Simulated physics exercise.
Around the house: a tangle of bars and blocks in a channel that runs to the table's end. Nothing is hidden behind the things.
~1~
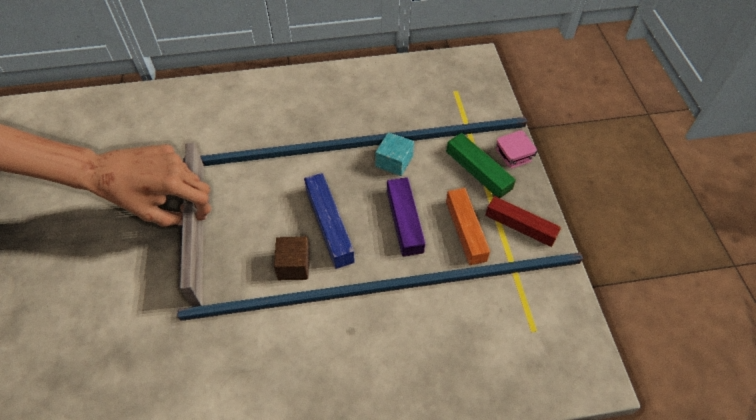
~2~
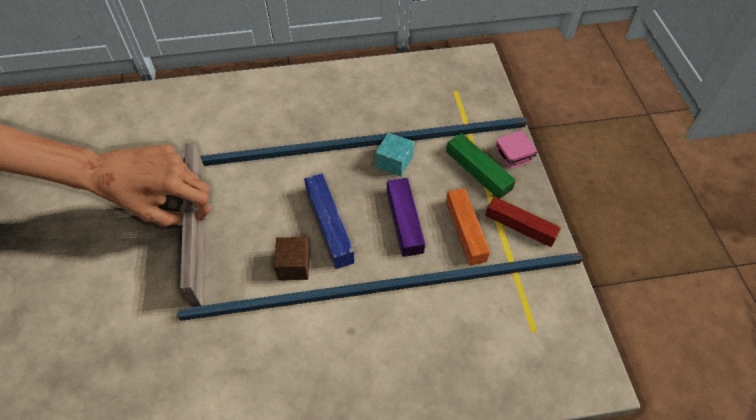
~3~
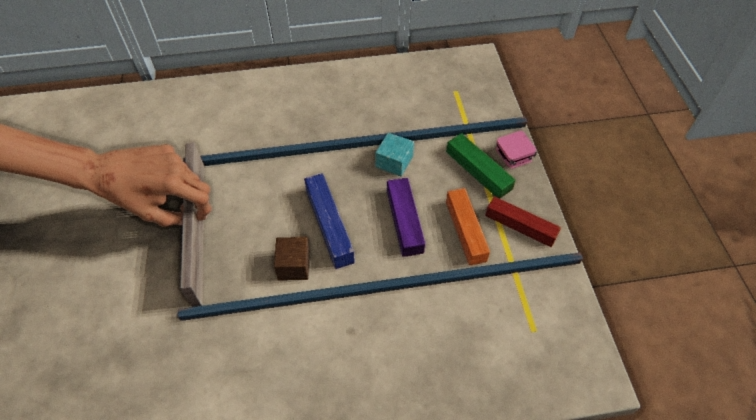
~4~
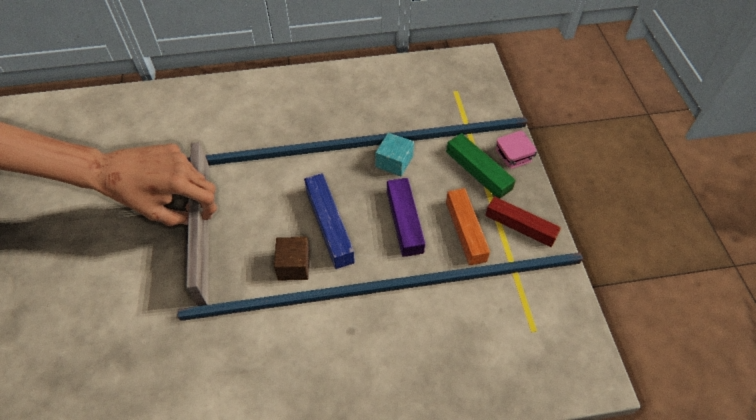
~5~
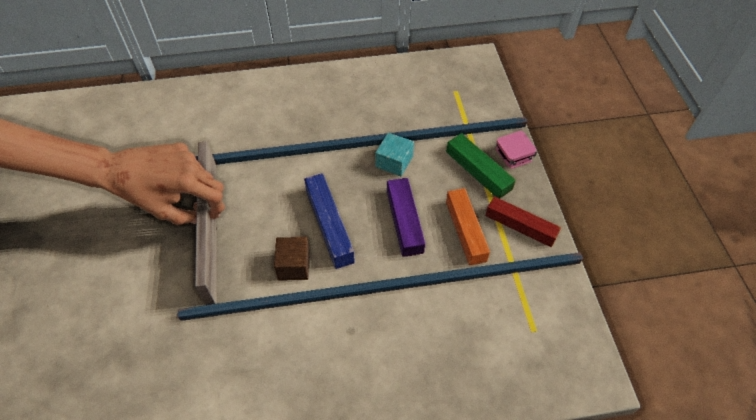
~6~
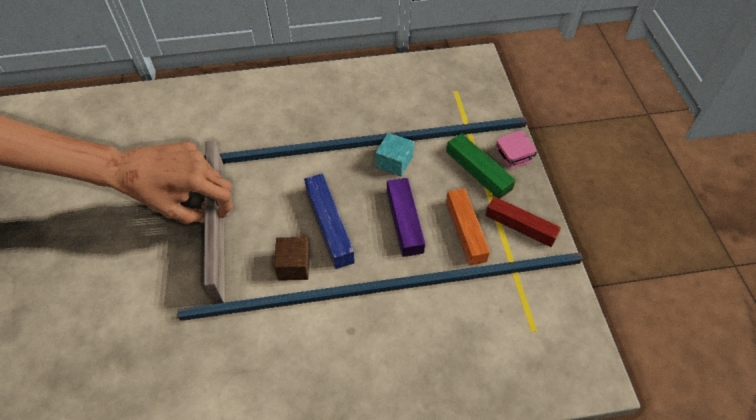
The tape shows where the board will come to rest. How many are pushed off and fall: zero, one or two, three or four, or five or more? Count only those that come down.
In the end the number that fall off is three or four.
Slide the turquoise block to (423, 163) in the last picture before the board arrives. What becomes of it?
Then it does not fall.
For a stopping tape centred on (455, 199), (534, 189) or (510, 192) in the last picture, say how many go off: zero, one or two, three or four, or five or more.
Taking them in turn, none; five or over; 5 or more.
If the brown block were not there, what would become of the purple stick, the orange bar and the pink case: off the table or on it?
The purple stick survives, the orange bar stays on, the pink case is lost.
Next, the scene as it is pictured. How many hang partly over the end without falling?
The number is 1.
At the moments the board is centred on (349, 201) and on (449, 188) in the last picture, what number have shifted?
By then 3, and 8.
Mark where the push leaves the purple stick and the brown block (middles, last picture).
The purple stick stops around (543, 190); the brown block around (519, 228).
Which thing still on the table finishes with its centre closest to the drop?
That is the purple stick.
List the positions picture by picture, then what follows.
In the first picture, pink case (515, 150); red bar (522, 221); green stick (480, 165); board (194, 221); tape (489, 195).
In the second picture, red bar (522, 222); board (194, 221).
In the third picture, green stick (480, 165); brown block (292, 259).
In the fourth picture, pink case (515, 151); blue bar (329, 220).
In the fifth picture, red bar (522, 222); purple stick (405, 216).
In the sixth picture, pink case (515, 151); red bar (522, 222); green stick (480, 165); board (215, 218); tape (489, 195).
A little later, none off yet; pink case at rest near (515, 151); red bar at rest near (522, 222); green stick at rest near (480, 165).
When it is over, the number that fall off is three or four; down, orange bar, green stick, red bar and pink case.
